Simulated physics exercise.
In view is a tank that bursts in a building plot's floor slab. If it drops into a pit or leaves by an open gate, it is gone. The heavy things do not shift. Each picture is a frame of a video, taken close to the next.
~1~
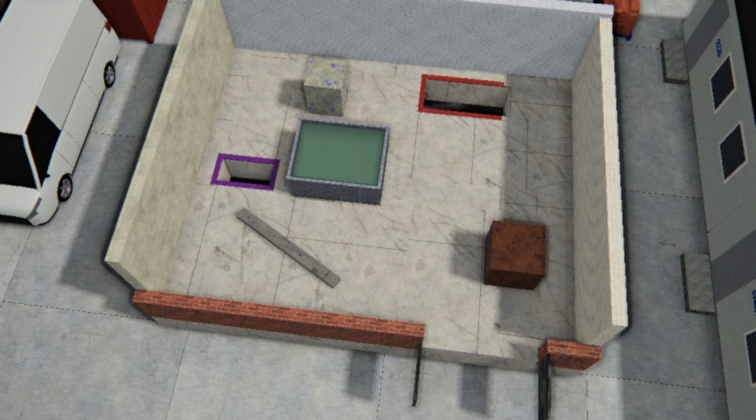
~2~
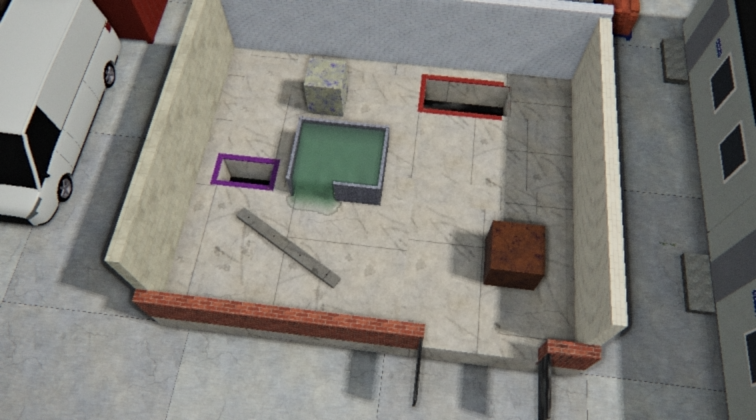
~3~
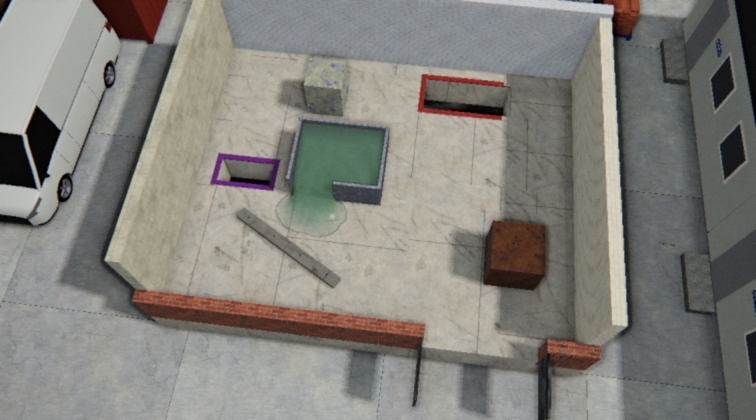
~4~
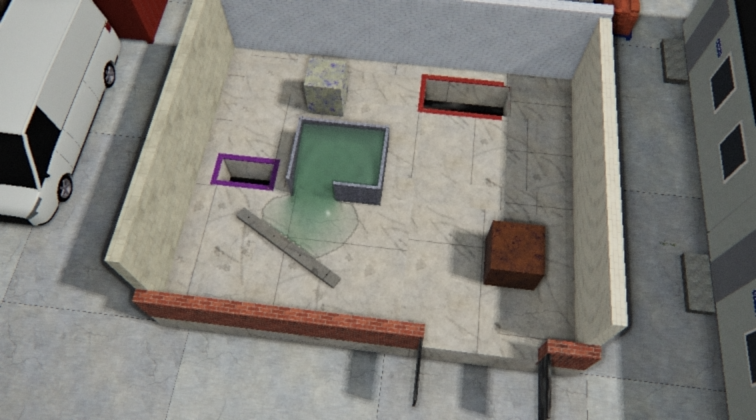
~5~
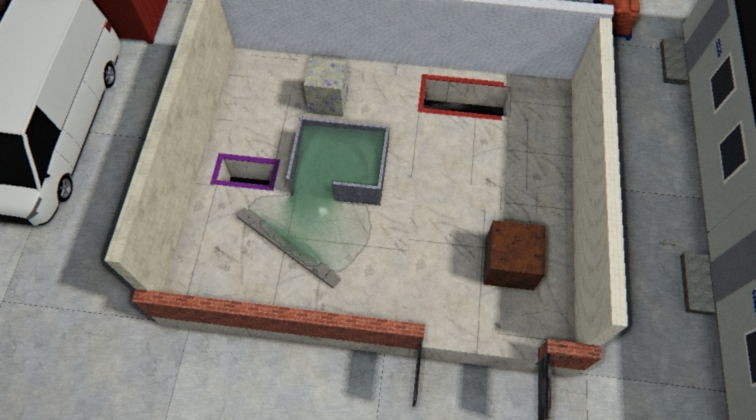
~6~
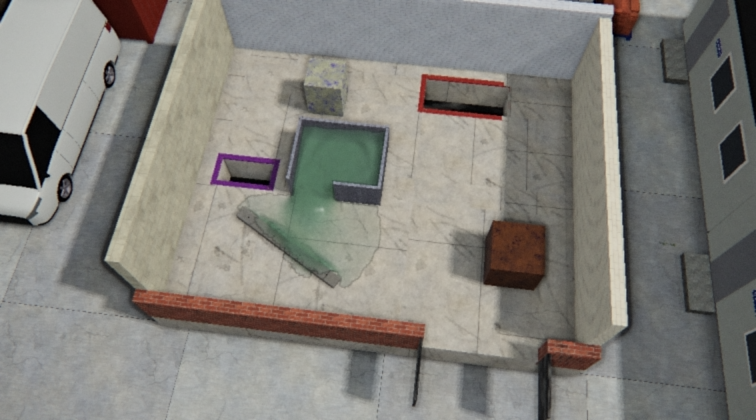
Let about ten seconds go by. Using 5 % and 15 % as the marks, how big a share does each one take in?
Shares taken in: Gate - between 5 and 15 %; red pit - under 5 %; purple pit - over 15 %.
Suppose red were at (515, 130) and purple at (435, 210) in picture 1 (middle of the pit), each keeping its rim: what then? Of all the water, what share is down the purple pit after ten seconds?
Note: Purple pit, 4 percent.
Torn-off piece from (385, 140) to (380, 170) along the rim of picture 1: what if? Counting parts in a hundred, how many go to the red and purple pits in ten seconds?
Red takes 30 in a hundred, purple takes 0 in a hundred.
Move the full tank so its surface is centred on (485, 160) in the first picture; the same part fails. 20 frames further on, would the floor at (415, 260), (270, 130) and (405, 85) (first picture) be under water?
In sequence: Inundated, next unflooded, then unflooded.
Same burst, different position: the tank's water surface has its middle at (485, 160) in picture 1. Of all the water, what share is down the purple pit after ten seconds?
Within ten seconds roughly 10 percent of the total ends in the purple pit.
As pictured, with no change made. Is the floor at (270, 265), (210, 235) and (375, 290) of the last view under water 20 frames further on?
In that order, the three spots are soaked, soaked and soaked.
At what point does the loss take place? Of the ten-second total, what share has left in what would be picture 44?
Some 55 per cent.
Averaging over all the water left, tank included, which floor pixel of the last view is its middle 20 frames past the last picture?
Close to (327, 235).
A moment on, water covers 20 % of the floor; the gate 0 %, the red pit 0 %, the purple pit 0 %.
Next, water covers 30 % of the floor; the gate 0 %, the red pit 0 %, the purple pit 2 %.
Then, water covers 40 % of the floor; the gate 3 %, the red pit 0 %, the purple pit 4 %.
Later, water covers 55 % of the floor; the gate 7 %, the red pit 0 %, the purple pit 12 %.
In the end, water covers 70 % of the floor; the gate 13 %, the red pit 2 %, the purple pit 20 %.
